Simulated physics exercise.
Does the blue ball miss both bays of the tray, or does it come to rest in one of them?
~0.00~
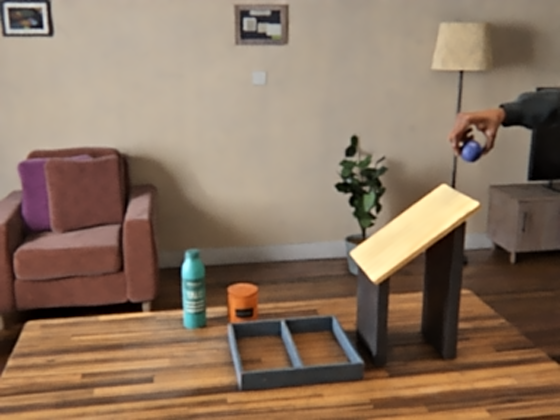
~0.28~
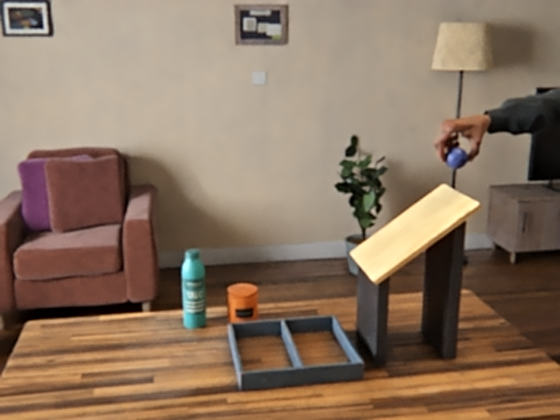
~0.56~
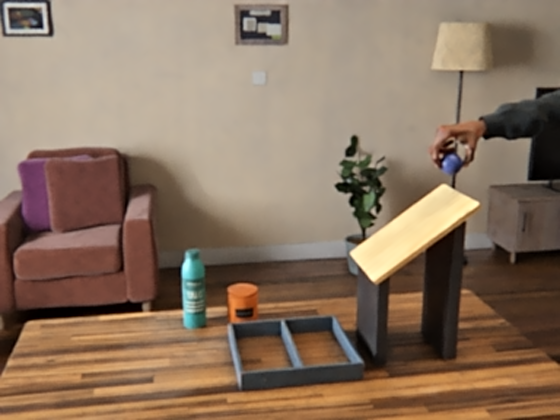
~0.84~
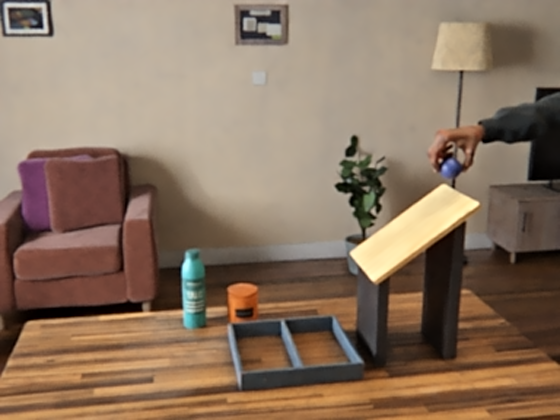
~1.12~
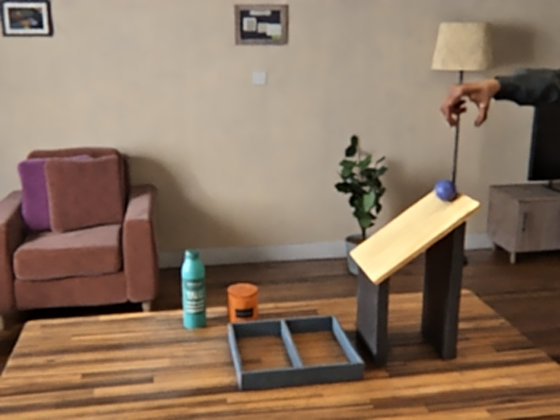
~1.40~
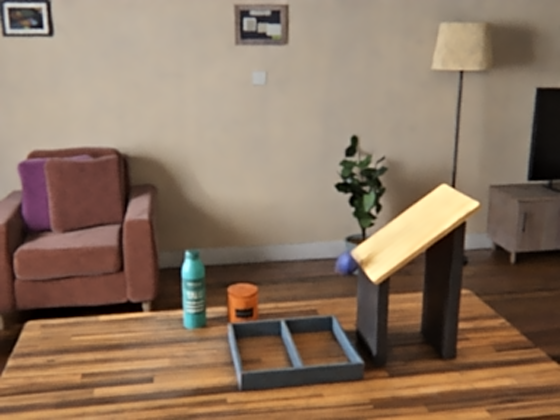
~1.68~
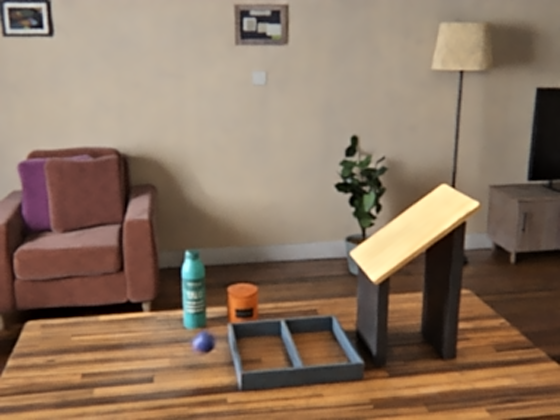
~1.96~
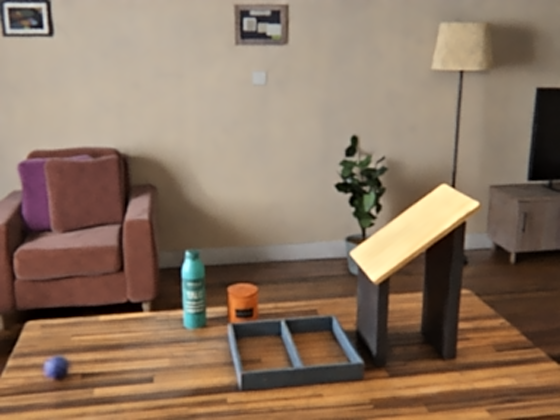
The blue ball misses both bays. It ends up on the table to the left of the tray.
